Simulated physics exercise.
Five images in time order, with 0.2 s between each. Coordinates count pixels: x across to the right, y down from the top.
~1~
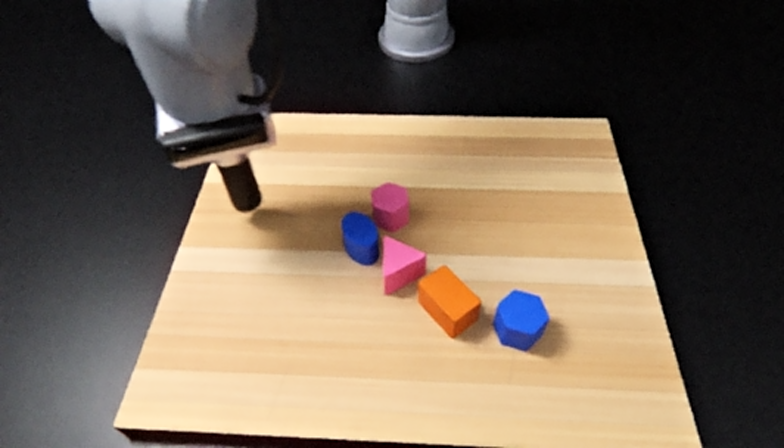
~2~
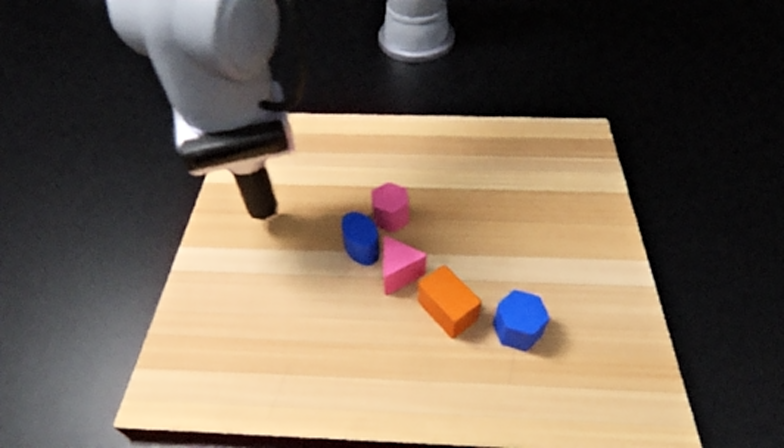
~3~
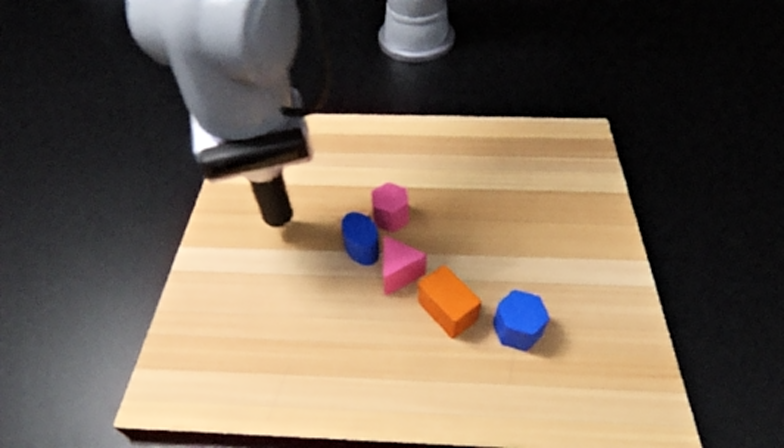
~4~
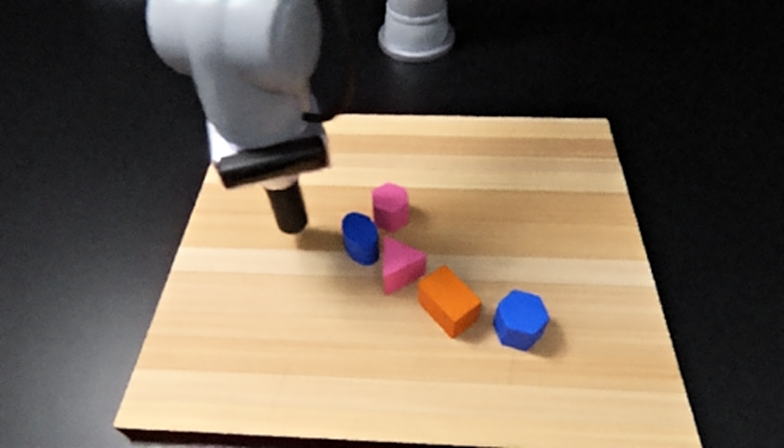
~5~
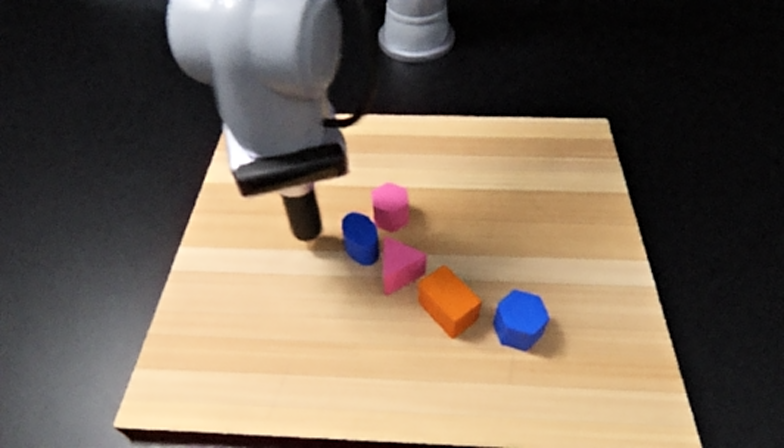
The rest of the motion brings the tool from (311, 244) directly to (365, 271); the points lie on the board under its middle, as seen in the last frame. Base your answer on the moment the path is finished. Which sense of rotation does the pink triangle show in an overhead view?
That block twists clockwise.
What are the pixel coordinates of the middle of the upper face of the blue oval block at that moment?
Expect it around (380, 228).
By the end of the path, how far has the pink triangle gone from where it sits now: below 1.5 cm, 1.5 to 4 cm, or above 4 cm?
Covers under 1.5 cm.
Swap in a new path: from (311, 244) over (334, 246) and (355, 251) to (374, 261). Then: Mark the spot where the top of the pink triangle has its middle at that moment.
In the picture, it is at (419, 255).
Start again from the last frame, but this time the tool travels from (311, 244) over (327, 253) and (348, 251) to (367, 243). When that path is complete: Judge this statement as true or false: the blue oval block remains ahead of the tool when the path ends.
The claim holds.
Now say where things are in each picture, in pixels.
In the first picture, tool's lower end at (248, 201); blue oval block at (359, 228); pink hexagon at (390, 197); pink triangle at (398, 255).
In the second picture, tool at (263, 208); blocks still.
In the third picture, tool at (278, 215); blocks still.
In the fourth picture, tool at (293, 222); blocks still.
In the fifth picture, tool at (308, 229); blue oval block at (359, 228); pink hexagon at (390, 197); pink triangle at (398, 255).
The first path, step by step. Halfway along, tool at (335, 243); blue oval block at (366, 229).
At the end, tool at (363, 257); blue oval block at (380, 228), turned 30° anticlockwise; pink hexagon still; pink triangle at (406, 253), turned 35° clockwise.
